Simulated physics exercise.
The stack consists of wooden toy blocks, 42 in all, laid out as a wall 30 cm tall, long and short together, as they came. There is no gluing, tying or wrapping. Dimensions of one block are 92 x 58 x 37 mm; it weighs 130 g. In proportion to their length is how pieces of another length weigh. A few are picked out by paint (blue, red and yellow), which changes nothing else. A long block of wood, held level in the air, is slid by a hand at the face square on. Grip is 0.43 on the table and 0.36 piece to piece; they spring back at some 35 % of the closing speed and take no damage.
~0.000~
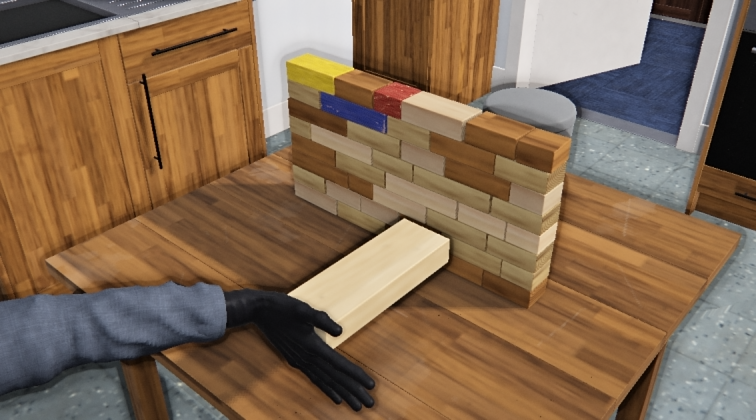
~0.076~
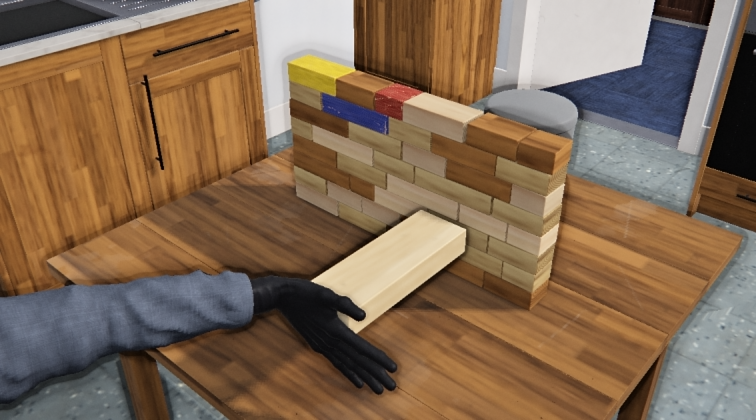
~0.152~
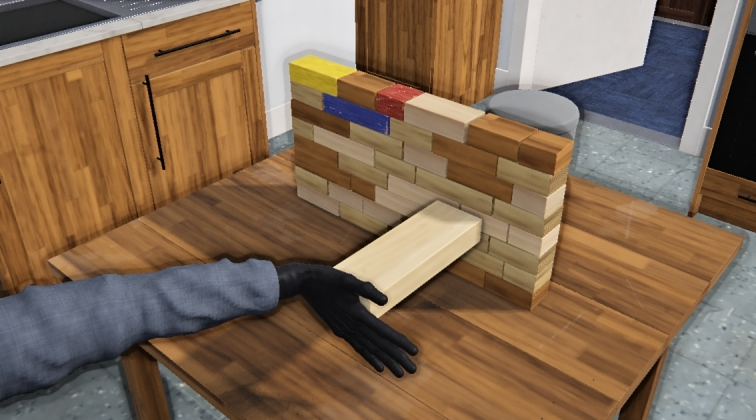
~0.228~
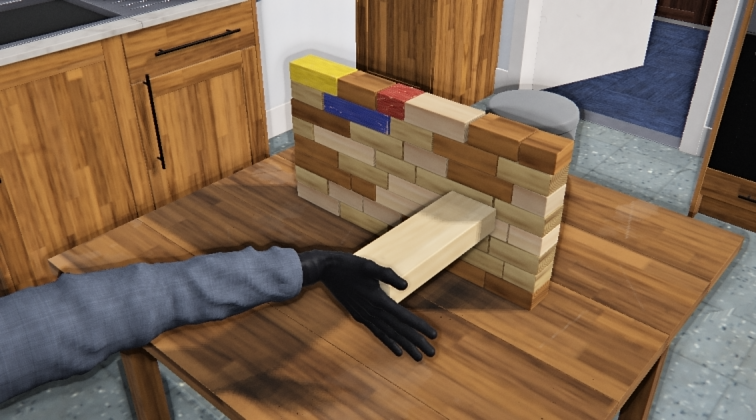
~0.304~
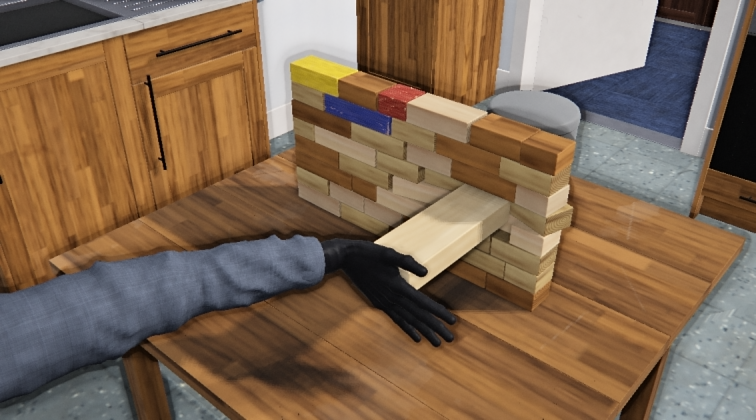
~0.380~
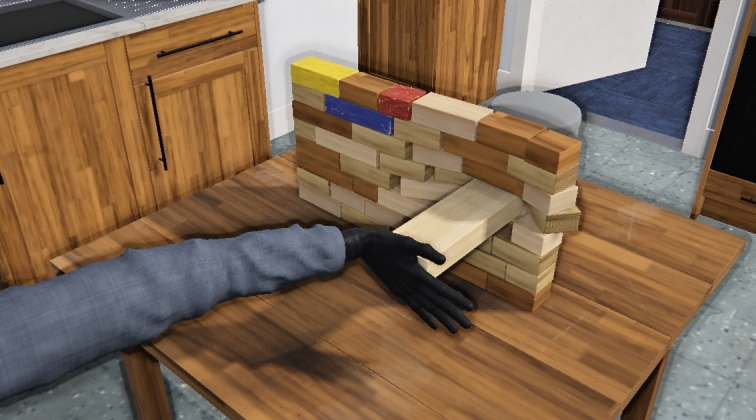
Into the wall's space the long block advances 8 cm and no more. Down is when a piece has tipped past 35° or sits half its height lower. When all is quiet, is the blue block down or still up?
Down.
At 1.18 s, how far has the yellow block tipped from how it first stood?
About 80°.
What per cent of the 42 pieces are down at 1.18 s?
50 %.
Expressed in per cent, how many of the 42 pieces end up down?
My estimate is roughly 50 per cent.
After 0.84 s, 12 of the 42 blocks down; blue block 31° from how it stood; red block 32° from how it stood.
After 1.18 s, 22 of the 42 blocks down; blue block on its side; red block on its side.
In the end (2.0 s), 22 of the 42 blocks down; blue block on its side; red block on its side; yellow block on its side. From the last view, middles, blue block near (413, 139), red block near (462, 210).
